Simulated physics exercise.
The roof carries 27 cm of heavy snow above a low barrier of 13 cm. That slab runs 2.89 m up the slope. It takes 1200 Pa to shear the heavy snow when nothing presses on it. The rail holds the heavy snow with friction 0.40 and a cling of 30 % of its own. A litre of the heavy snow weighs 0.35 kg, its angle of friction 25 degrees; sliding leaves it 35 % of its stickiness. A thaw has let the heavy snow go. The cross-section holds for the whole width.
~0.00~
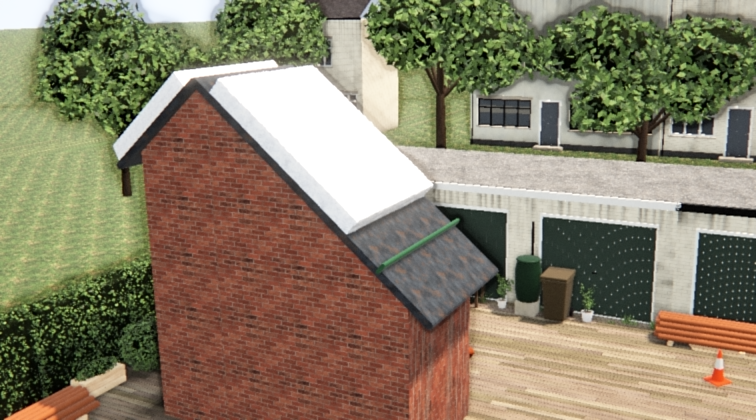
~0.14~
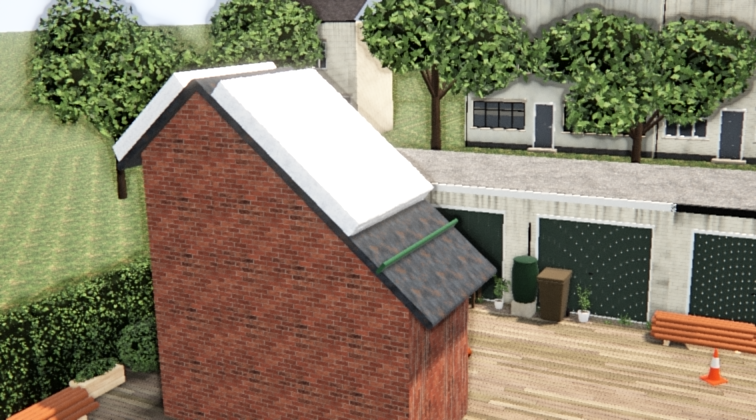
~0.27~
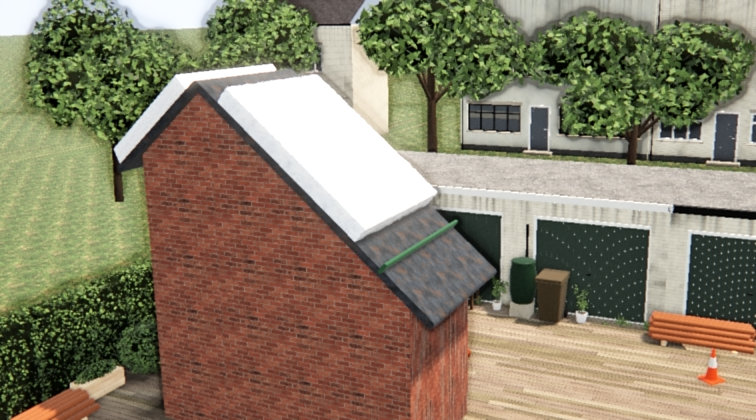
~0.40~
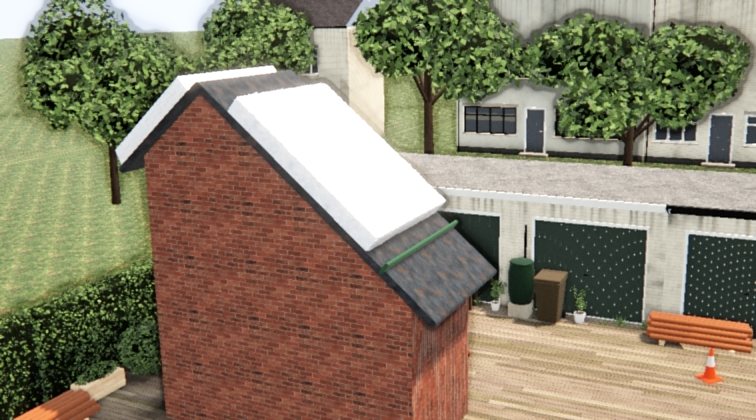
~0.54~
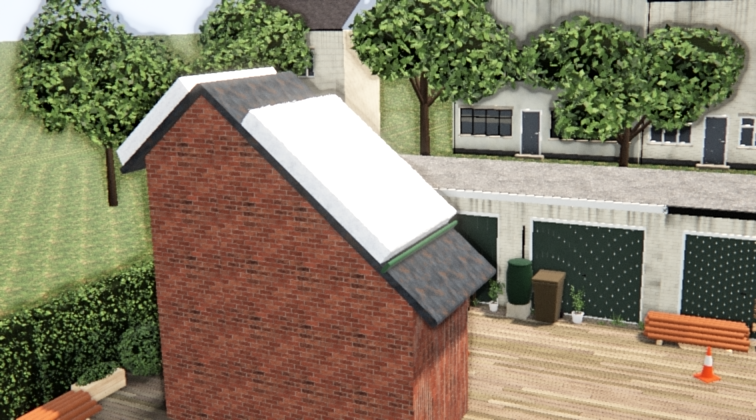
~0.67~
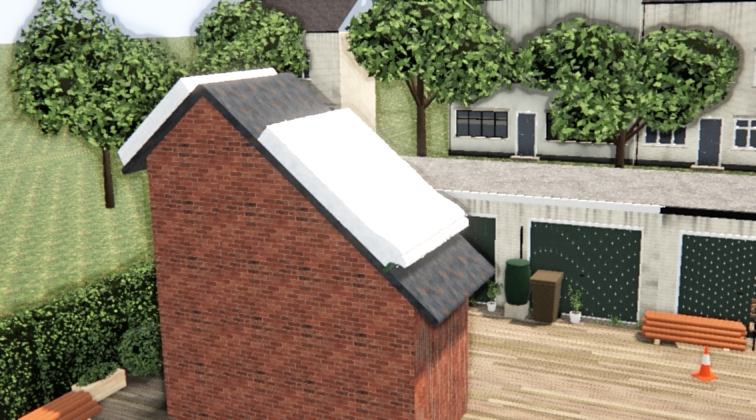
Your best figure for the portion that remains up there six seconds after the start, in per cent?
Close to 33 per cent.
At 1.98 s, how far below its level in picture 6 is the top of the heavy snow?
Roughly 1.2 m.
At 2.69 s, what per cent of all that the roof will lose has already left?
Some 100 per cent.
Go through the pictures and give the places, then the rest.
Front end of the heavy snow at (356, 221), in the first frame.
Front end of the heavy snow at (358, 223), its middle shifted 3.3 cm, in the second frame.
Front end of the heavy snow at (364, 229), its middle shifted 13 cm, in the third frame.
Front end of the heavy snow at (375, 238), its middle shifted 31 cm, in the fourth frame.
Front end of the heavy snow at (390, 251), its middle shifted 57 cm, 1 % of it past the rail, in one piece, in the fifth frame.
Front end of the heavy snow at (406, 263), its middle shifted 87 cm, 10 % of it past the rail, cracking, in the sixth frame.
By 1.27 s, 76 % of the snow is on the roof.
By 1.98 s, 41 % of the snow is on the roof.
By 2.69 s, 33 % of the snow is on the roof.
By 3.40 s, 33 % of the snow is on the roof.
By 6.00 s, at the end, 33 % of the snow is on the roof.
